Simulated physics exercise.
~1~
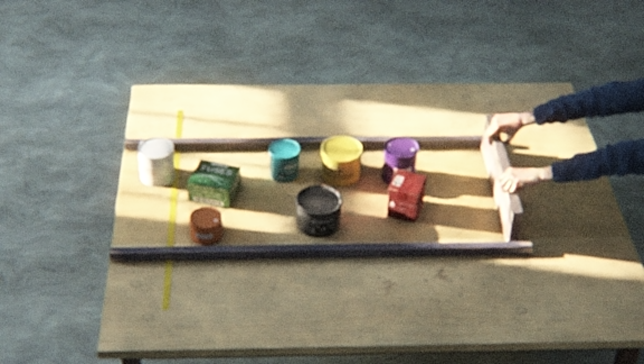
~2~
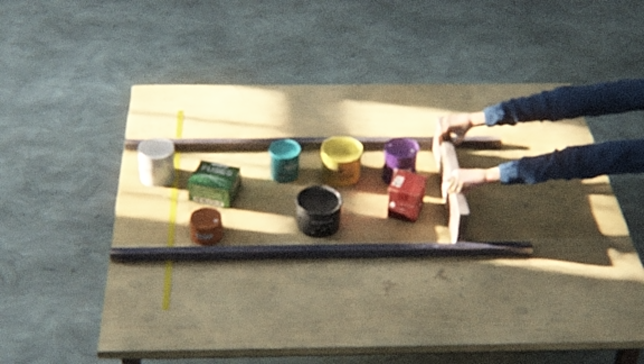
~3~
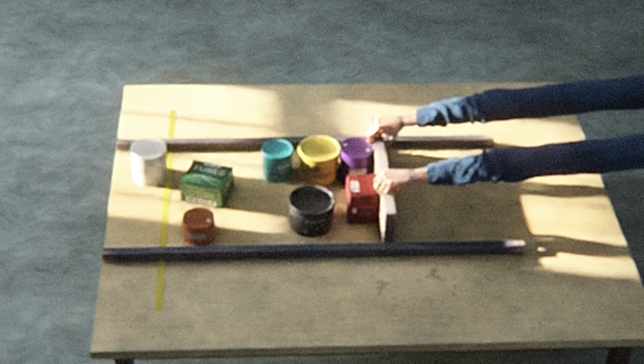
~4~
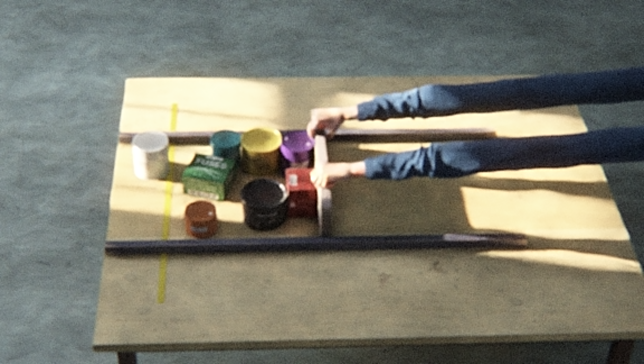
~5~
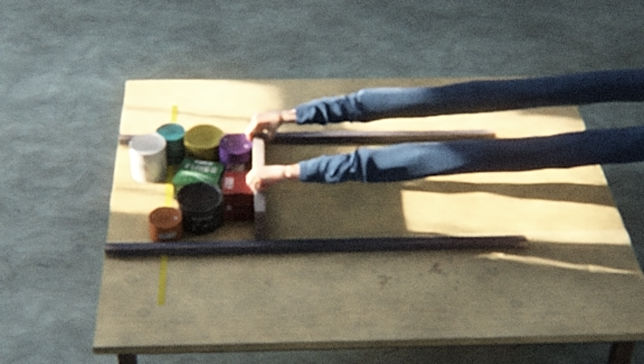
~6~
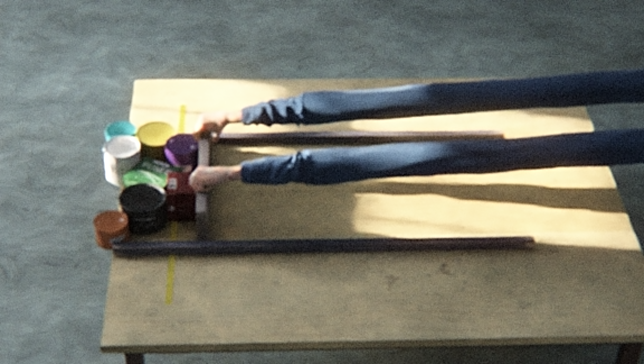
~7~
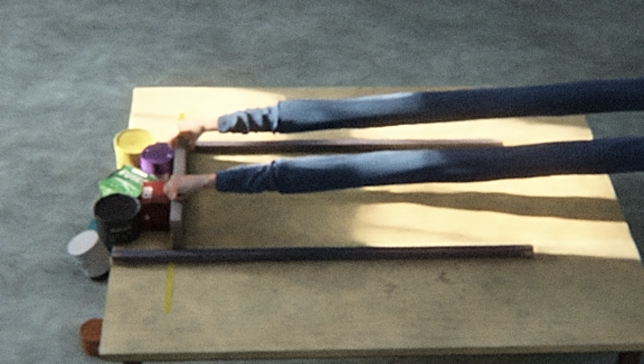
At the start, eight colourful tubs and parcels stand between two dark battens on a wooden platform, while two hands hold a pale plank upright to their right. The hands slide the plank left until it meets the red parcel and purple canister. It pushes these along, and they gather the yellow and black pails, then the rest, into a tight cluster. The cluster crosses the yellow tape and crowds over the left edge. At the end, the plank is by the tape, the white and orange canisters are dropping off the platform, and the yellow pail, purple canister and red parcel remain on it.
